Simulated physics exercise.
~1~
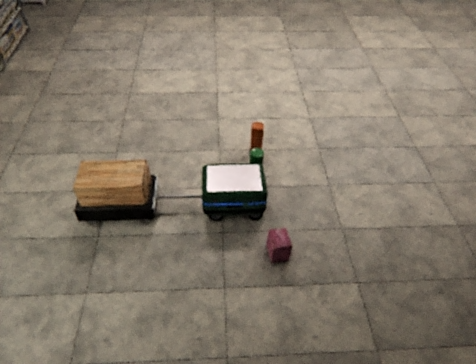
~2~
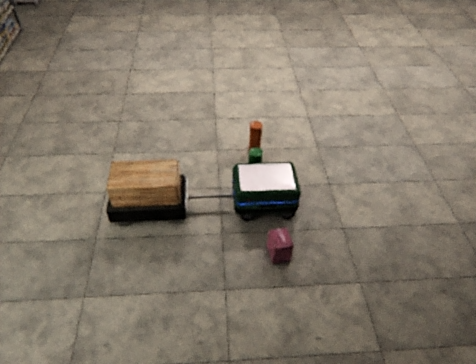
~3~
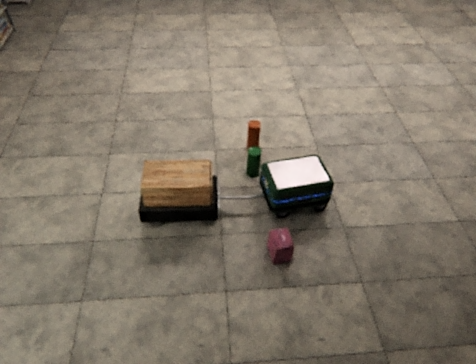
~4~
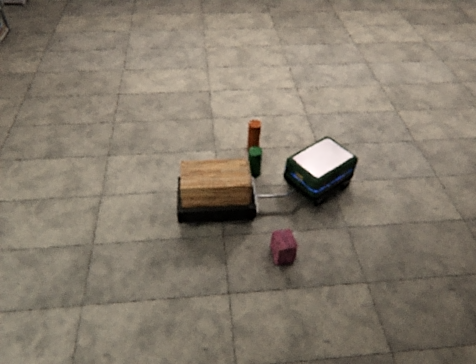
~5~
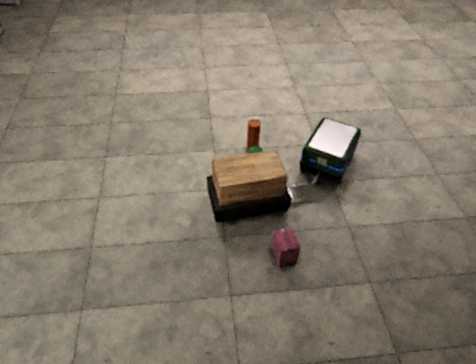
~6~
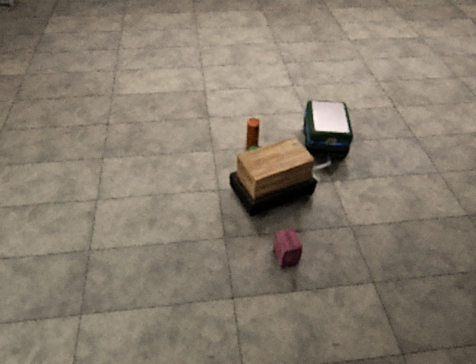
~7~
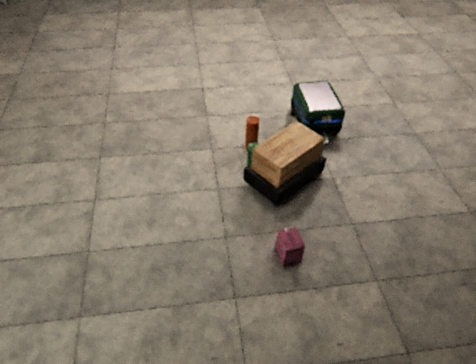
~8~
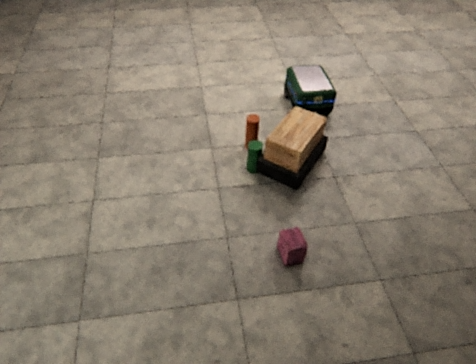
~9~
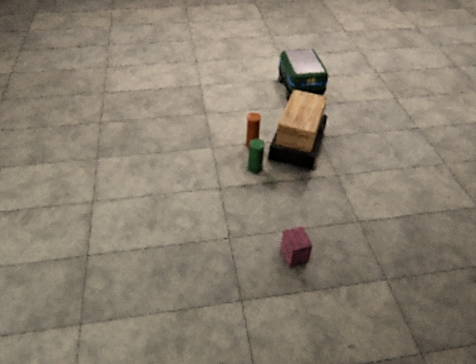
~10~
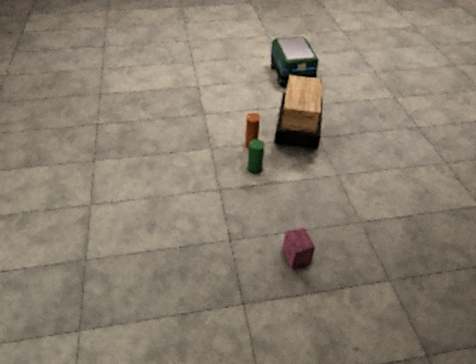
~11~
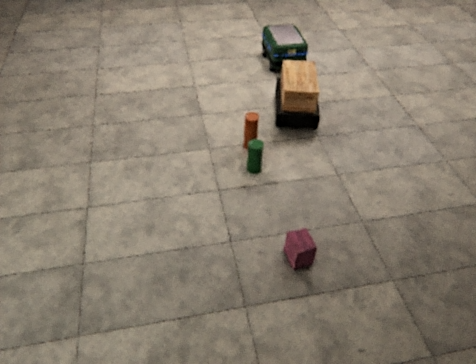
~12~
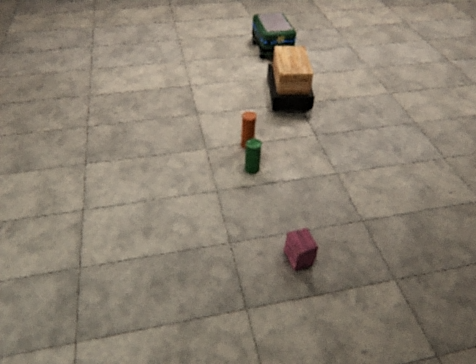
The clip opens on a gray tiled floor, where a small green tug with a pale top pulls a dark cart carrying a wooden block toward the right. An orange canister and a green canister stand just behind their path, and a pink box sits in front. The tug passes between them, then curves away toward the back, with the cart swinging round after it and briefly hiding the green canister. The canister comes back into view, still upright. The train continues into the distance, drifting slightly left, while all three items remain standing in place.
